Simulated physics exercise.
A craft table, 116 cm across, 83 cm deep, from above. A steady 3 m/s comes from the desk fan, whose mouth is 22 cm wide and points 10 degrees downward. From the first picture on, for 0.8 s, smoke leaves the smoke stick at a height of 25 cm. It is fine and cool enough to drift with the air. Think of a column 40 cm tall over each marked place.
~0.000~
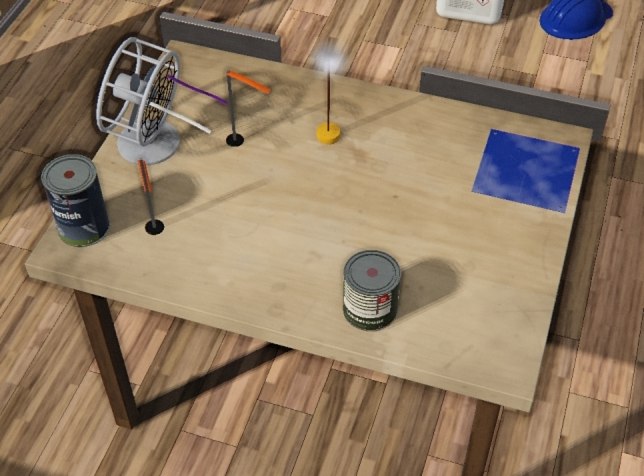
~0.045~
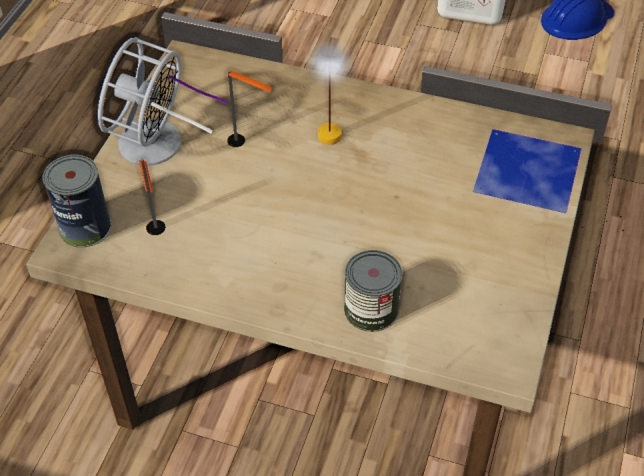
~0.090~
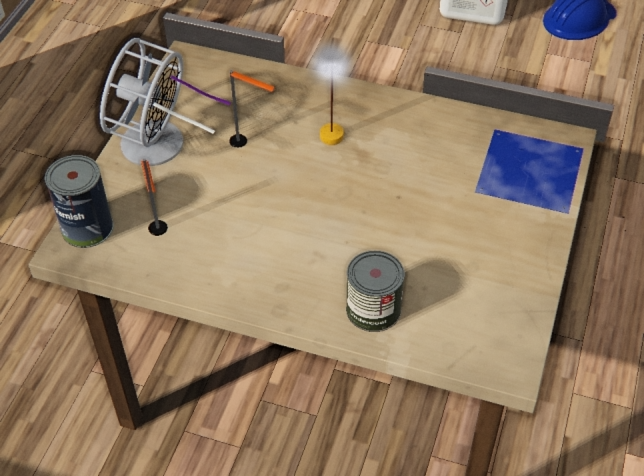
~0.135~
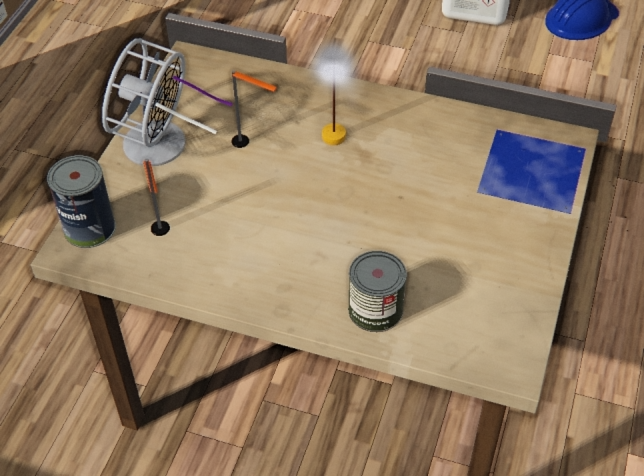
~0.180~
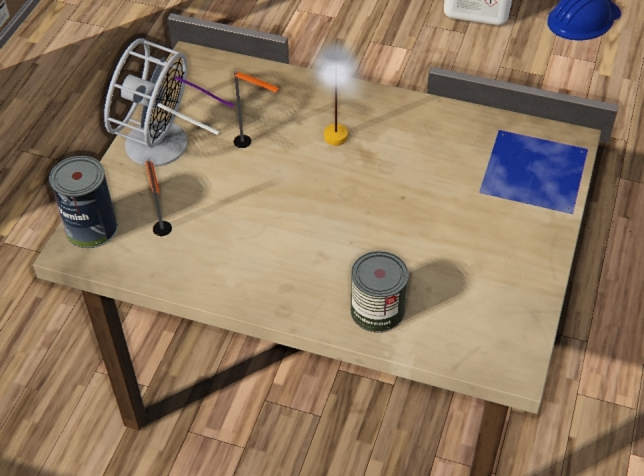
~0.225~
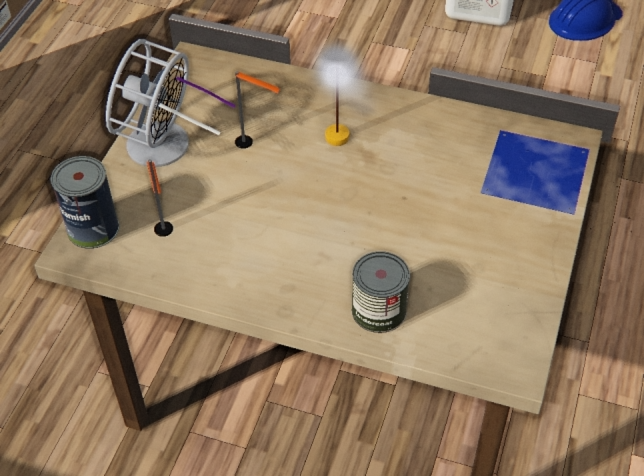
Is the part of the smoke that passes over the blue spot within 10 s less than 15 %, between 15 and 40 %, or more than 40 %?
Over the blue spot: Above 40 %.
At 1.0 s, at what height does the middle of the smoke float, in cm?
Roughly 16 cm up.
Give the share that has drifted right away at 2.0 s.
Near 80 %.
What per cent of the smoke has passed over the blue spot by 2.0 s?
Some 70 per cent.
By 1.0 s, 25 % has passed over the blue spot; 11 % has left the area, and the middle of the rest is near (418, 110).
By 2.0 s, 72 % has passed over the blue spot; 79 % has left the area, and the middle of the rest is near (610, 126).
By 4.0 s, 76 % has passed over the blue spot; 99 % has left the area.
By 10.0 s, 76 % has passed over the blue spot; 100 % has left the area.
